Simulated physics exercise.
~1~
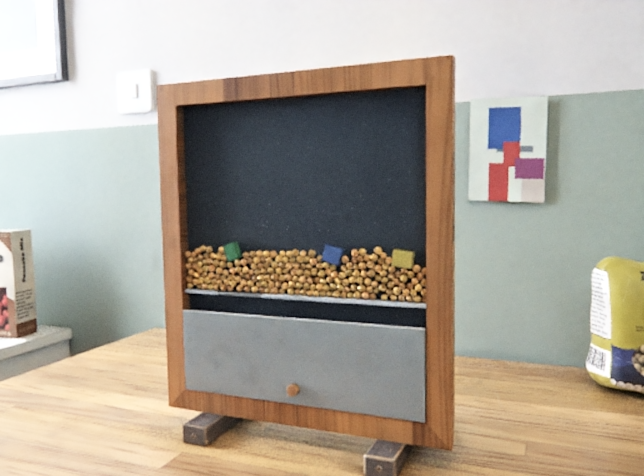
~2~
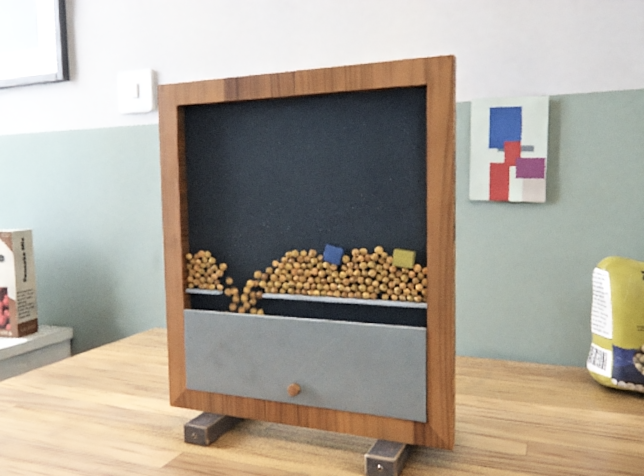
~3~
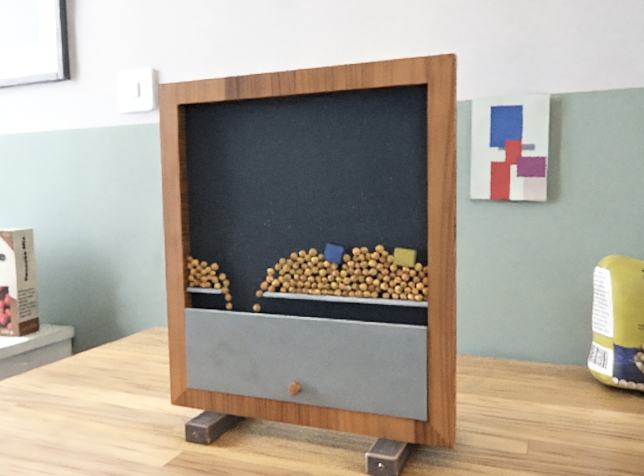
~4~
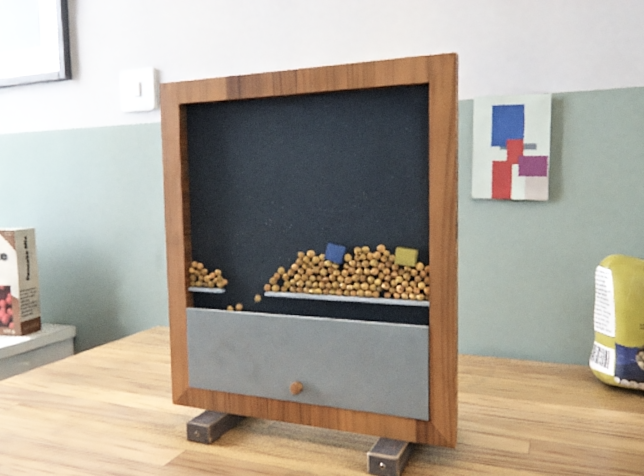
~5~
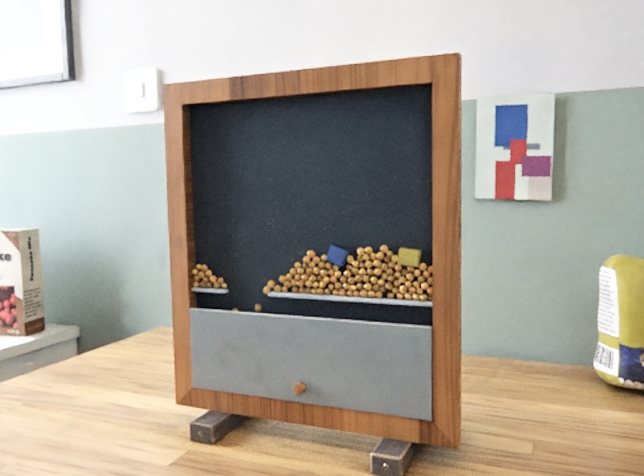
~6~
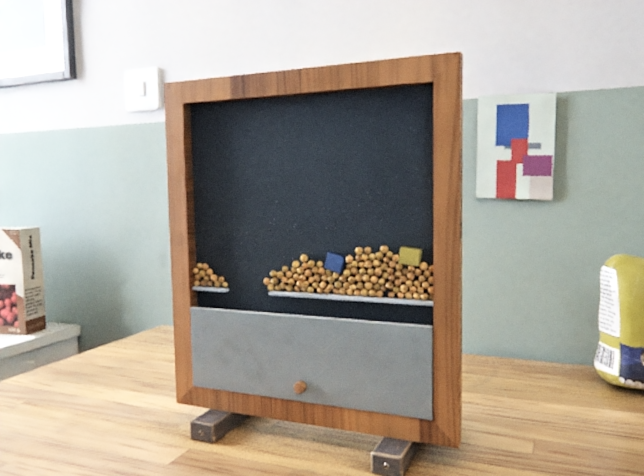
Small round wooden beads poured through a gap that opened on the left of the shelf in a wood-framed box, and the green block vanished with them, while the blue and yellow blocks stayed up on the heap still resting at right.
